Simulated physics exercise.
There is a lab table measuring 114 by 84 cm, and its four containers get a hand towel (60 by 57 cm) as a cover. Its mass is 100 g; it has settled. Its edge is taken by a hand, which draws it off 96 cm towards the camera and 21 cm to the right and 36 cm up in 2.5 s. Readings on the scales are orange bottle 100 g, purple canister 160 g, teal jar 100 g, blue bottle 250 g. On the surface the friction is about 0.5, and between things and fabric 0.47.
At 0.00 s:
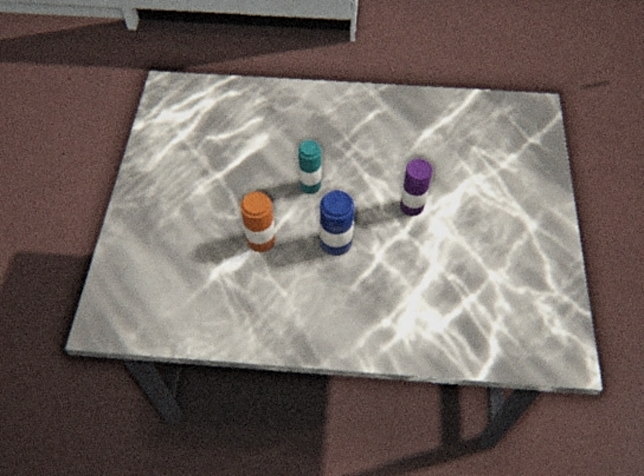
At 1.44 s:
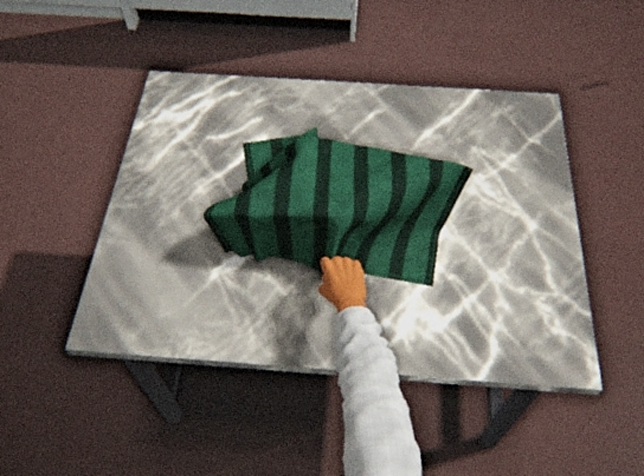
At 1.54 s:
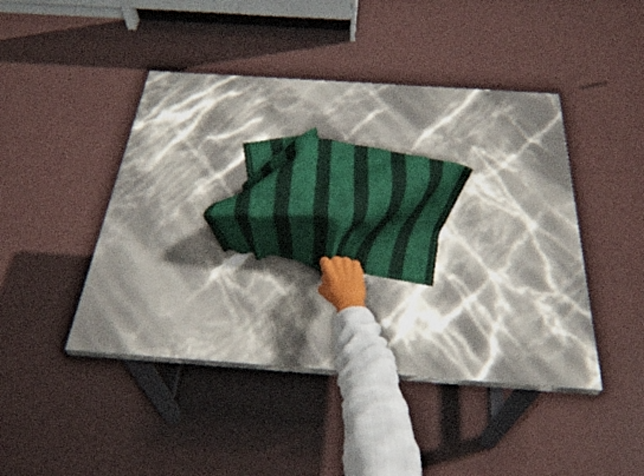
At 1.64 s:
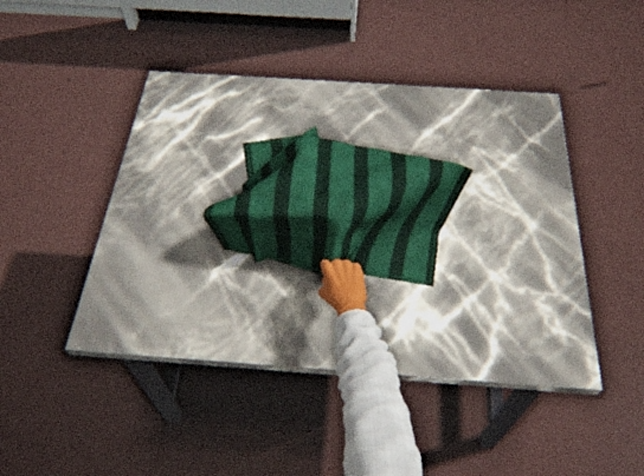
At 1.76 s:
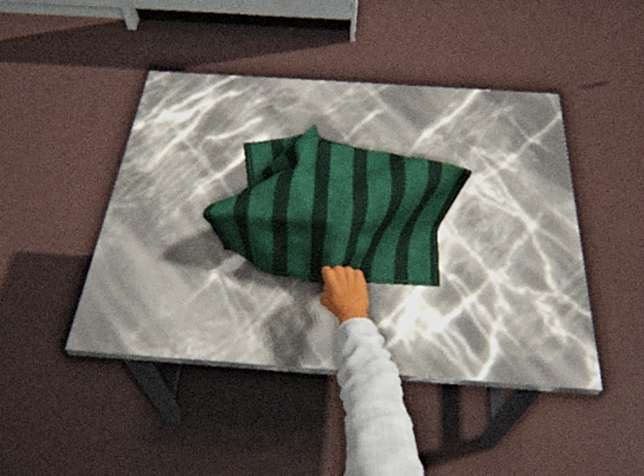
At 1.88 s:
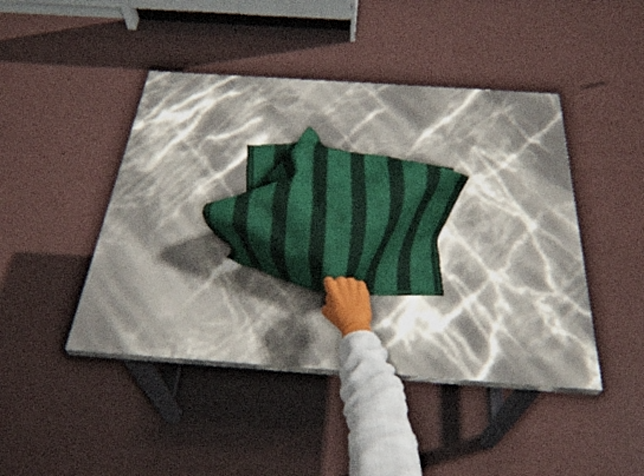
We see four bottle-like containers, orange, teal, blue and purple, standing on a marbled table, then covered by a green cloth with dark stripes, as a hand gripping its near edge draws it slightly toward the viewer.
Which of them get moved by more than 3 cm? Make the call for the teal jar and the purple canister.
Teal jar: Moved; purple canister: Moved.
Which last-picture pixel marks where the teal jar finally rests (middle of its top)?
Last view, top position: About (299, 212).
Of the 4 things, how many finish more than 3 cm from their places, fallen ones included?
I count 4.
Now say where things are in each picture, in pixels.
Orange bottle (255, 202), 16 cm tall; purple canister (420, 169), 15 cm tall; teal jar (309, 147), 15 cm tall; blue bottle (337, 202), 17 cm tall, in the first frame.
Hand towel corners (226, 253) (243, 143) (459, 171) (433, 287); grip (328, 278), in the second frame.
Hand towel corners (224, 252) (243, 143); grip (327, 278), in the third frame.
Hand towel corners (224, 249) (243, 143); grip (328, 281), in the fourth frame.
Hand towel corners (224, 249) (243, 143); grip (329, 288), in the fifth frame.
Hand towel corners (227, 258) (247, 145) (454, 168) (444, 296); grip (331, 299), in the sixth frame.
At 2.4 s, middle of the hand towel at (343, 250); purple canister on its side, 10 cm off its start, teal jar on its side, 10 cm off its start, orange bottle on its side, 12 cm off its start.
At 2.9 s, middle of the hand towel at (367, 417); purple canister on its side, 10 cm off its start, teal jar on its side, 10 cm off its start, orange bottle on its side, 16 cm off its start.
At 3.5 s, middle of the hand towel at a place out of view; purple canister on its side, 10 cm off its start at (399, 233), teal jar on its side, 10 cm off its start at (299, 212), orange bottle on its side, 20 cm off its start at (227, 308).
At 4.0 s, middle of the hand towel at a place out of view; purple canister on its side, 10 cm off its start, teal jar on its side, 10 cm off its start, orange bottle on its side, 24 cm off its start.
At 4.8 s, middle of the hand towel at a place out of view; purple canister on its side, 10 cm off its start at (399, 233), teal jar on its side, 10 cm off its start at (299, 212), orange bottle on its side, 28 cm off its start at (198, 331), blue bottle on its side, 12 cm off its start at (330, 280).
